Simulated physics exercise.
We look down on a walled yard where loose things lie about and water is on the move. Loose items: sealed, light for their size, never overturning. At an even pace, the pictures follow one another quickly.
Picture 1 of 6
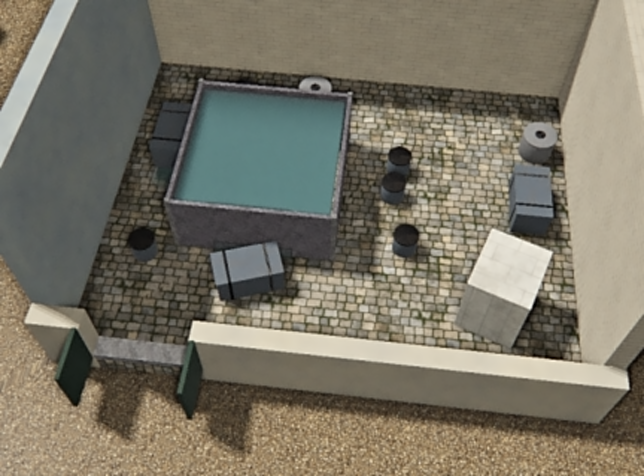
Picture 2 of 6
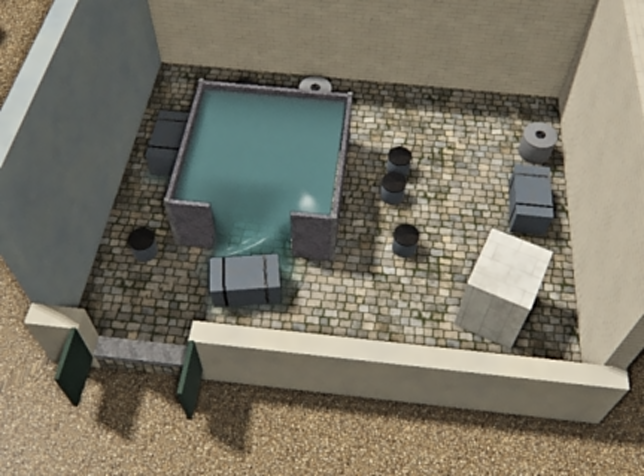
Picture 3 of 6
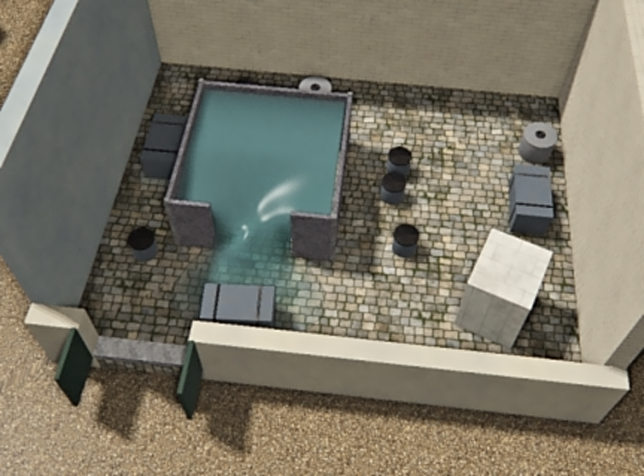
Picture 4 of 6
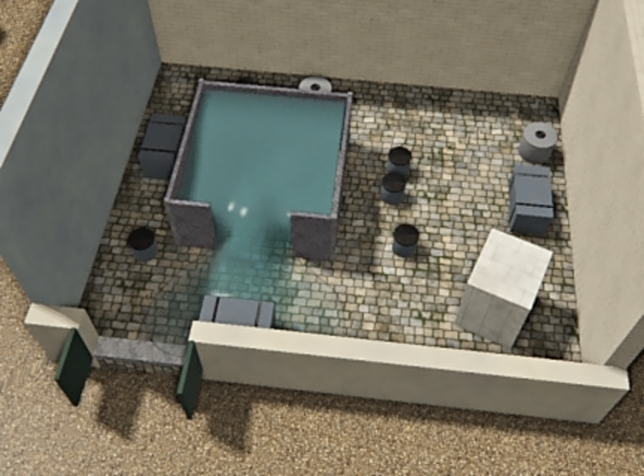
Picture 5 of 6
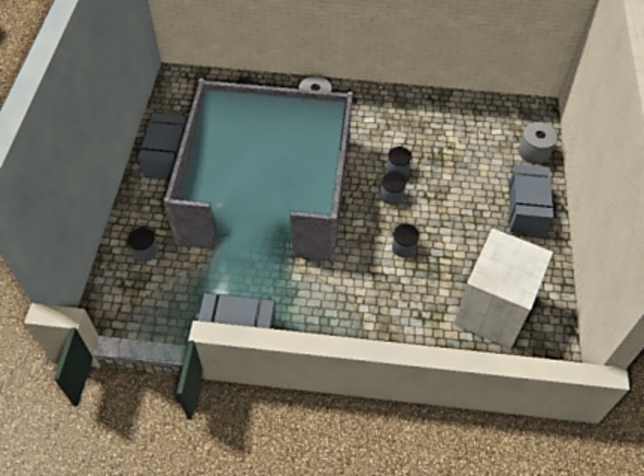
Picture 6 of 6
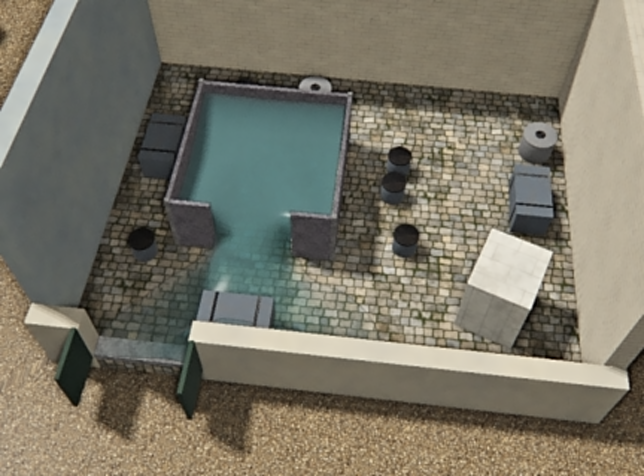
Water poured through a gap that opened in the front of the raised pool and pushed the nearest dark trunk up to the low front wall, while another trunk at left shifted slightly.
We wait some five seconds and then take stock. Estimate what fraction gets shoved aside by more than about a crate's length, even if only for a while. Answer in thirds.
One to two thirds.
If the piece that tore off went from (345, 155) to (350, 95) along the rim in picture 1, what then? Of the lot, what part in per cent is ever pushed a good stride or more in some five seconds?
About 60 per cent.
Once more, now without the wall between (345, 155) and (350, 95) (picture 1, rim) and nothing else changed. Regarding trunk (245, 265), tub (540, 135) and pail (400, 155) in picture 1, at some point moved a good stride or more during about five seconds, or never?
Results in order: Stayed short / cleared that distance / cleared that distance.
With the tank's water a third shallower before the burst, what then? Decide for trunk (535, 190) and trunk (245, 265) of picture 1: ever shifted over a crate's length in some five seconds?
Order as asked - carried at least that far, carried at least that far.
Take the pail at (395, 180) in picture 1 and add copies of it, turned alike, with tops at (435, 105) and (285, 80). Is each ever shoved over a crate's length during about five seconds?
Falls short, then falls short.
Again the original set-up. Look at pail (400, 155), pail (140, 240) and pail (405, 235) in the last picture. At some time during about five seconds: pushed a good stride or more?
Item one stayed under the mark, item two stayed under the mark, item three stayed under the mark.
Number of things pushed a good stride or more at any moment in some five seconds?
I count 4.
A moment on, 1 of 10 are well off their spots; 1 afloat.
Next, 1 of 10 are well off their spots; 1 afloat.
Later, 2 of 10 are well off their spots; 2 afloat.
In the end, 4 of 10 are well off their spots, and 4 have been at some point; 3 afloat.
